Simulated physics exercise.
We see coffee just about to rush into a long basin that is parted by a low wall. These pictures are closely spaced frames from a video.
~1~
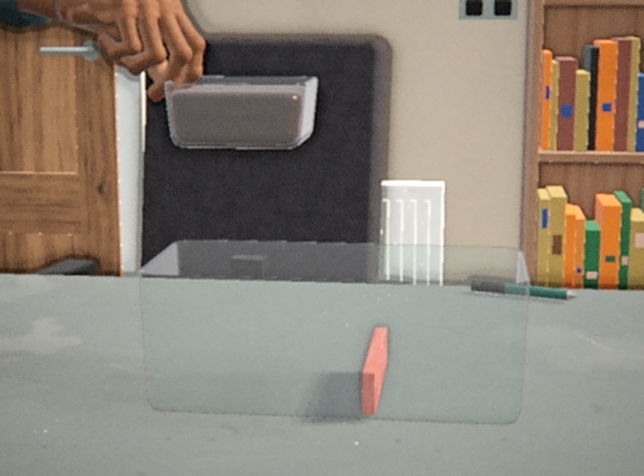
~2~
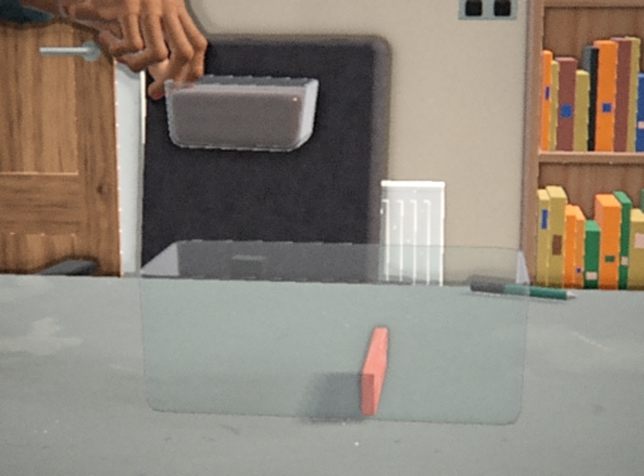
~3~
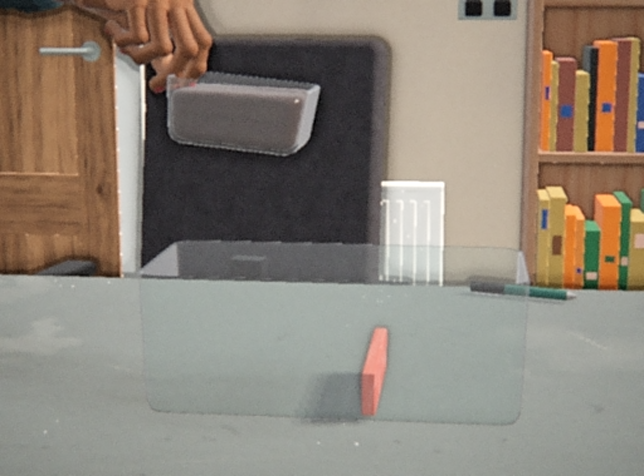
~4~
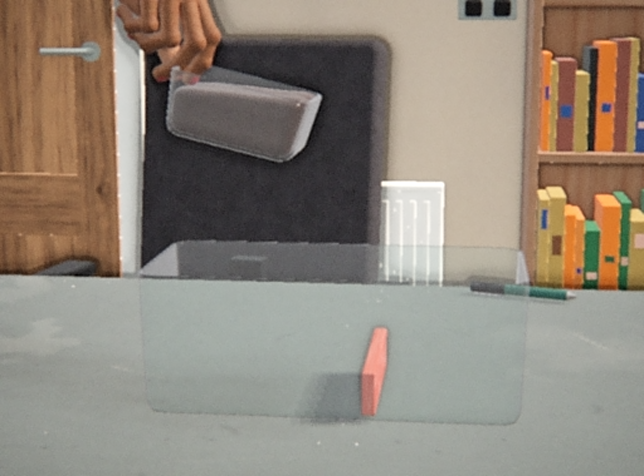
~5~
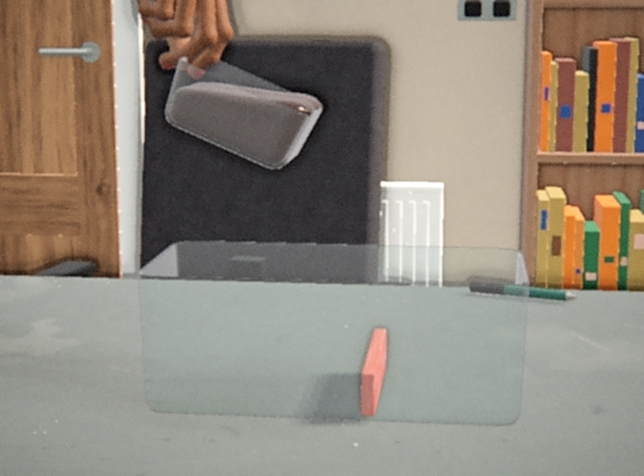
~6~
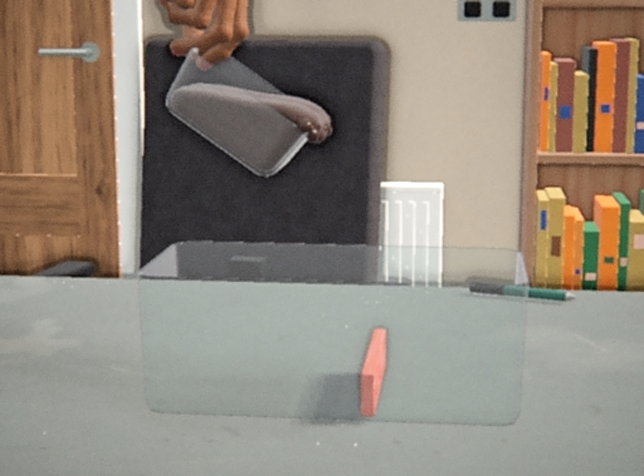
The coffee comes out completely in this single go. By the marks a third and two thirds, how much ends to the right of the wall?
I'd put the amount right of the wall between the two marks of a third and two thirds.
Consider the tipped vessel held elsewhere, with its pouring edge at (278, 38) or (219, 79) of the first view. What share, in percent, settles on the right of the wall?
Estimate, in order: 20 and 10 per cent.
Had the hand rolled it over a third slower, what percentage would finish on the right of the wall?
Somewhere near 65 percent.
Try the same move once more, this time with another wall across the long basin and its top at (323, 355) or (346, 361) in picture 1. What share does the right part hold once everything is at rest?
The first position gives around 80 percent, the second around 70 percent.
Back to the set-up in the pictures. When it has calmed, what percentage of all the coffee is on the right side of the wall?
About 50 per cent.
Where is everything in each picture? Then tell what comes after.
It leans 0°; its right rim is at (311, 84); the coffee meets the walls at (181, 90) and (309, 91); the long basin's rim runs from (159, 258) to (524, 267); the wall's top is at (375, 351), in the first frame.
It leans 2°; its right rim is at (311, 86); the coffee meets the walls at (181, 90) and (309, 92), in the second frame.
It leans 6°; its right rim is at (313, 92); the coffee meets the walls at (183, 88) and (311, 95), in the third frame.
It leans 14°; its right rim is at (314, 101); the coffee meets the walls at (185, 87) and (313, 97), in the fourth frame.
It leans 23°; its right rim is at (315, 114); the coffee meets the walls at (186, 88) and (316, 106); 3 per cent is over the edge, in the fifth frame.
It leans 35°; its right rim is at (312, 129); the coffee meets the walls at (185, 89) and (297, 108); 10 per cent is over the edge, in the sixth frame.
A moment on, the tilt is 101° and 8 per cent is still to pour, 19 is left of the wall and 38 right of it.
Next, the tilt is 113° and 0 per cent is still to pour, 43 is left of the wall and 53 right of it.
Then the tilt is 113° and 0 per cent is still to pour, 48 is left of the wall and 51 right of it.
Later the tilt is 113° and 0 per cent is still to pour, 48 is left of the wall and 51 right of it.
Finally, 48 per cent lies left of the wall, 51 right of it and 1 outside.
